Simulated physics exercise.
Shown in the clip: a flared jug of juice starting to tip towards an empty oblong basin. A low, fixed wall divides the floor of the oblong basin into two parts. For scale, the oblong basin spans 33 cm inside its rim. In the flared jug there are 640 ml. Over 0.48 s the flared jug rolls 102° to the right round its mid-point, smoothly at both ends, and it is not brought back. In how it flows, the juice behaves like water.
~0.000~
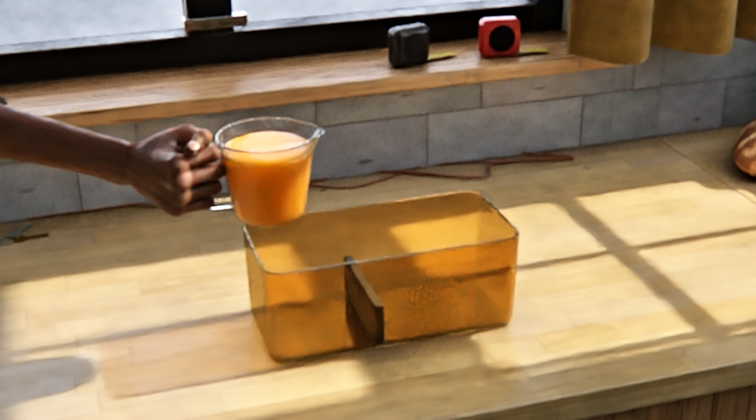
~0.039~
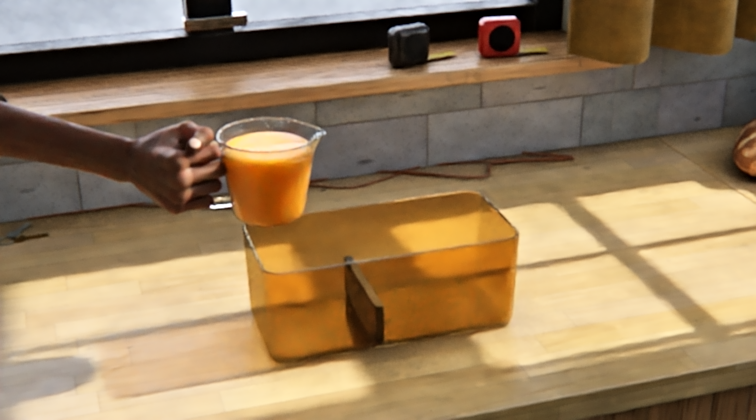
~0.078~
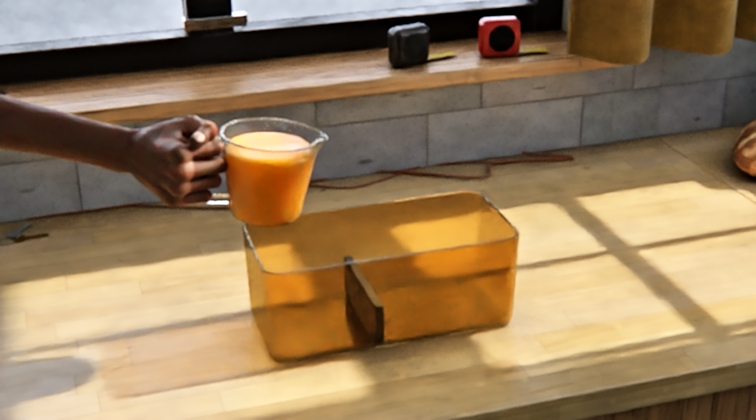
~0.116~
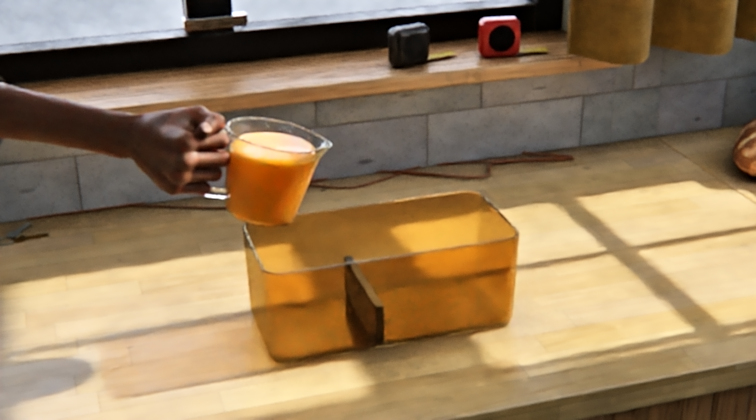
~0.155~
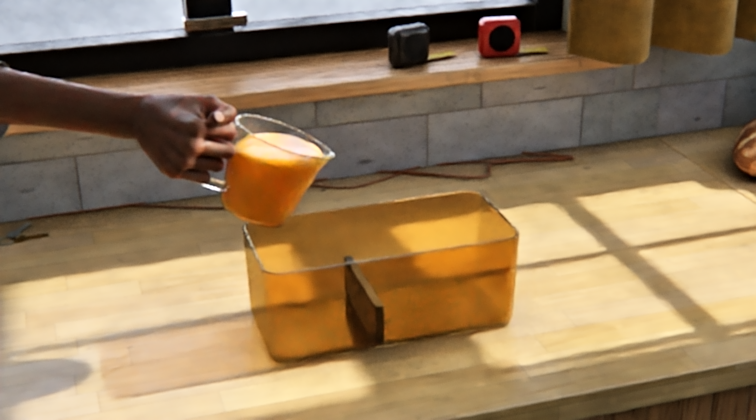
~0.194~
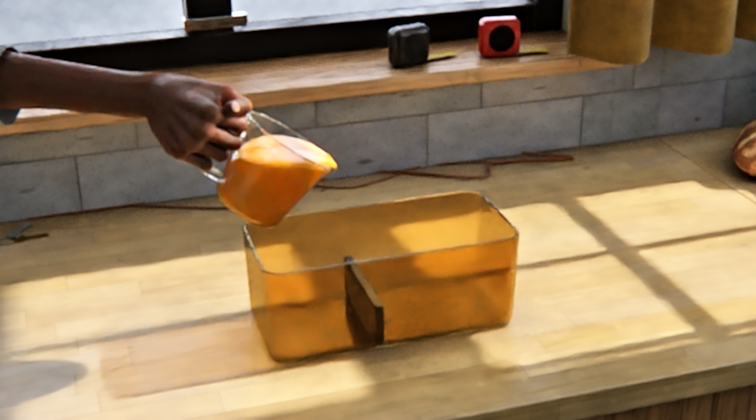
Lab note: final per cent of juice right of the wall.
Approx. 36 %.
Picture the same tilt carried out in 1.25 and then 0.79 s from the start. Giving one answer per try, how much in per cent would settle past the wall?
I'd expect close to 65 per cent and then close to 50 per cent.
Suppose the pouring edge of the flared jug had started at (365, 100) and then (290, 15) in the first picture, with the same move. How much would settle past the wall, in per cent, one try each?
Respectively 95 and 45 %.
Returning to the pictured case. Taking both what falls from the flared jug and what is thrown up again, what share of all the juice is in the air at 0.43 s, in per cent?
Roughly 18 percent.
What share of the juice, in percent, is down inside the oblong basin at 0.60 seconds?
Some 88 per cent.
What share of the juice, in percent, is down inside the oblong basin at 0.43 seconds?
Near 42 in a hundred.
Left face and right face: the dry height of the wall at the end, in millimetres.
Roughly 36 mm on the left side and roughly 48 mm on the right.
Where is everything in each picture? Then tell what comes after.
Tilt 0°; pouring edge (323, 129); surface from (221, 151) to (310, 140); the oblong basin's rim runs from (253, 249) to (499, 213); the wall's top is at (363, 281), in the first picture.
Tilt 2°; pouring edge (324, 131); surface from (222, 150) to (311, 140), in the second picture.
Tilt 7°; pouring edge (327, 135); surface from (224, 148) to (313, 143), in the third picture.
Tilt 14°; pouring edge (331, 143); surface from (228, 147) to (316, 145), in the fourth picture.
Tilt 24°; pouring edge (335, 154); surface from (231, 152) to (324, 149), in the fifth picture.
Tilt 36°; pouring edge (336, 167); surface from (228, 162) to (333, 158); 1 per cent is over the edge, in the sixth picture.
By 0.43 s the tilt is 99° and 39 per cent is still to pour, 17 is left of the wall and 25 right of it.
By 0.60 s the tilt is 102° and 7 per cent is still to pour, 53 is left of the wall and 35 right of it.
By 0.78 s the tilt is 102° and 1 per cent is still to pour, 62 is left of the wall and 36 right of it.
By 0.98 s the tilt is 102° and 0 per cent is still to pour, 62 is left of the wall and 36 right of it.
At rest 62 per cent lies left of the wall, 36 right of it and 1 outside.
